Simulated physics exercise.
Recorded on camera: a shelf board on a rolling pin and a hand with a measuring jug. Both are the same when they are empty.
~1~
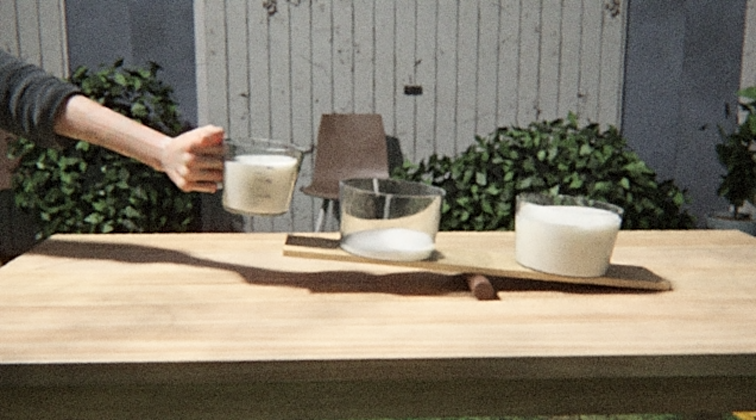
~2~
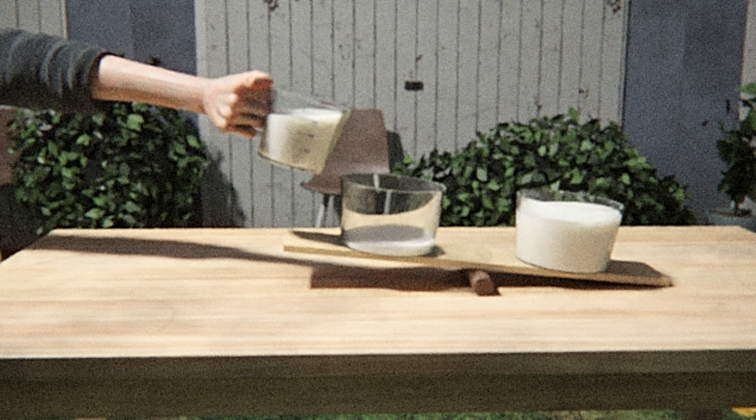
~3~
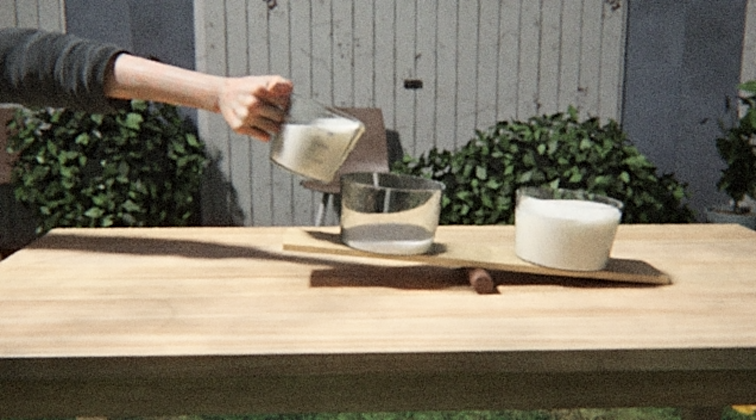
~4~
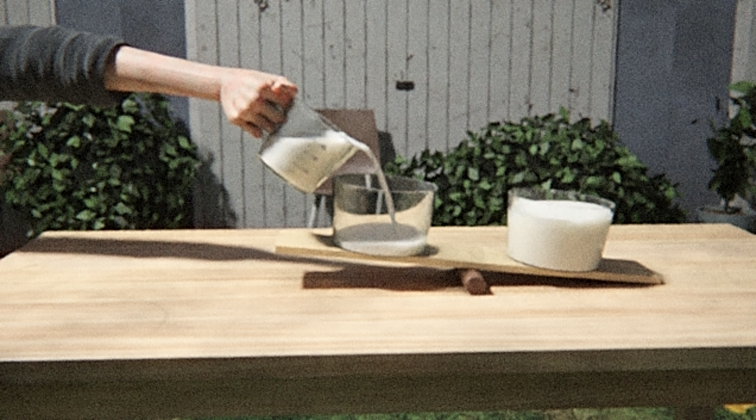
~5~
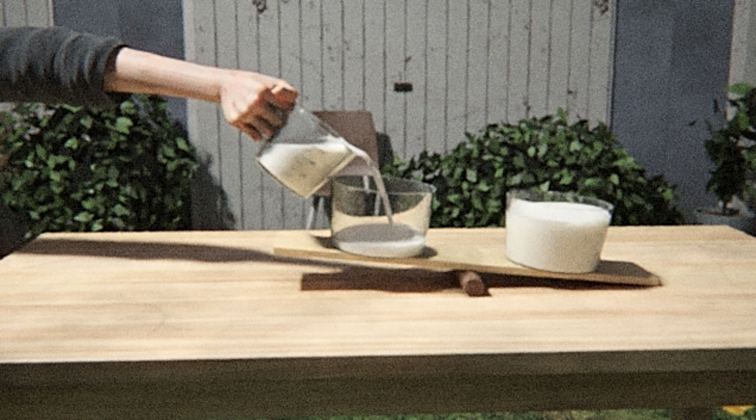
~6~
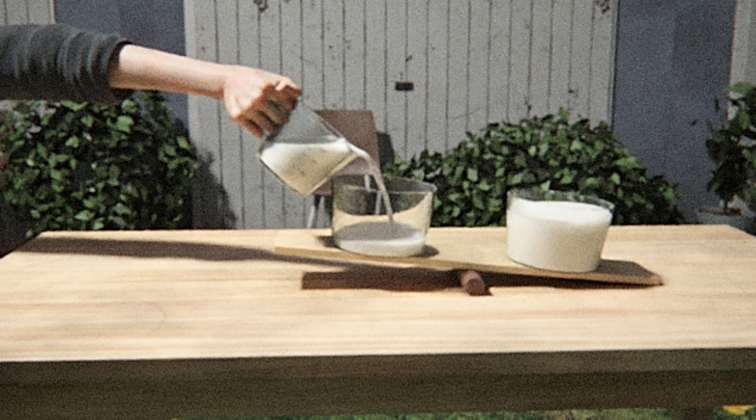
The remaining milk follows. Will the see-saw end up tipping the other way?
No.
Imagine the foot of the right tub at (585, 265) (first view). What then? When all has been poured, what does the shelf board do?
Next it won't budge.
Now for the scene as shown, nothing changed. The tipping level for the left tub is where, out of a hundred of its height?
It comes to about 80 in a hundred.
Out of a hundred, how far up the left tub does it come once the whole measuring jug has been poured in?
I reckon it comes up near 45 per cent.
A moment on, the left tub is about a third full; the shelf board leans as before.
Further on, the left tub is about half full; the shelf board leans as before.
When it is over, the left tub is about half full; the shelf board leans as before.
